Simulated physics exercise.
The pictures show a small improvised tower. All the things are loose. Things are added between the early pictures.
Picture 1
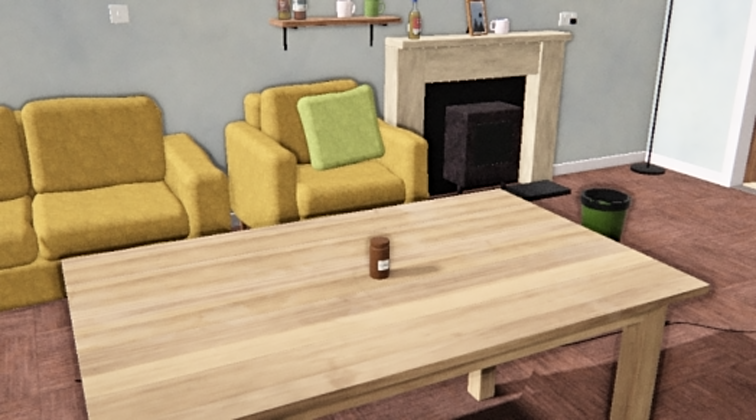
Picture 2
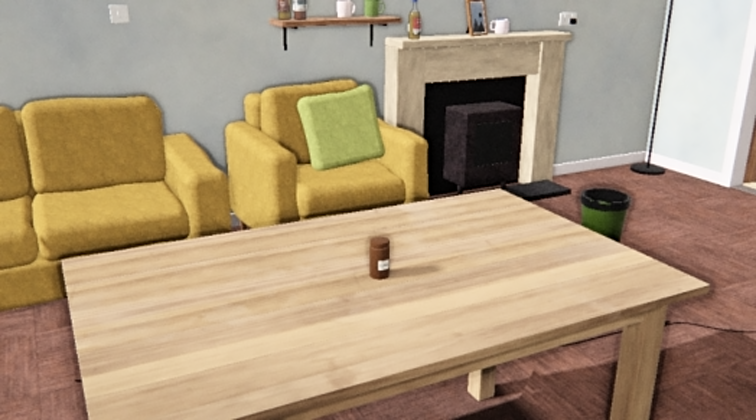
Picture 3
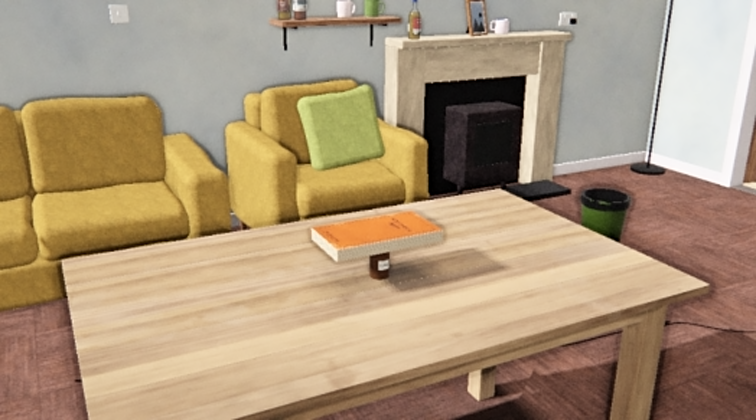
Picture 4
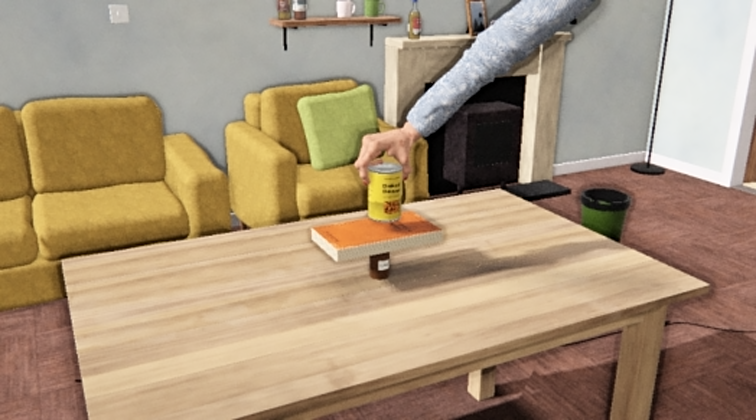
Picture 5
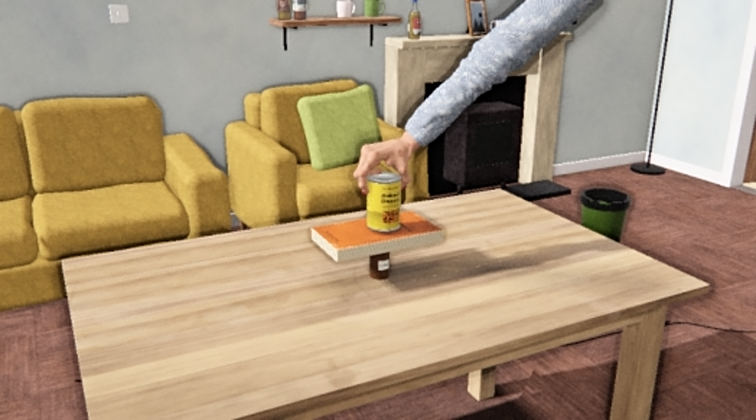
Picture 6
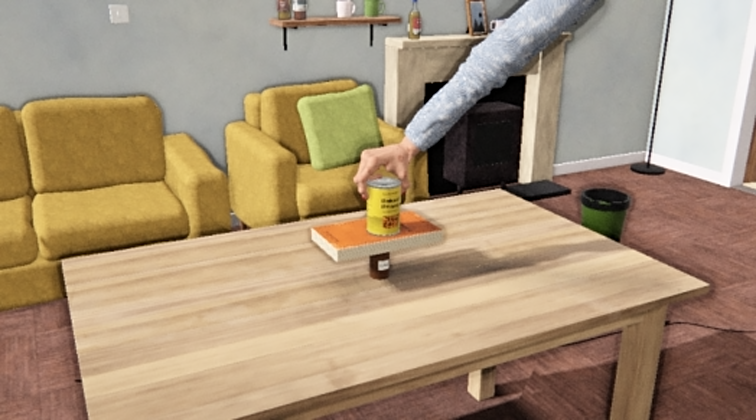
Living room with yellow seating, an orange book appearing atop a small brown shaker on a wooden table, a hand lowering a yellow tin onto it.
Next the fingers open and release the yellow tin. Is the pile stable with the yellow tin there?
In the end the stack stays up.
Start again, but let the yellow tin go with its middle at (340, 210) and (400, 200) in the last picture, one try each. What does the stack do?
First, it gives way; second, it stays up.
Then, 0.50 s after the last picture, nothing has stirred.
Then, 1.30 s after the last picture, yellow tin resting near (384, 207).
At rest, all 3 in place. Seen from the same camera at the end, yellow tin near (384, 207). The stack keeps its balance.
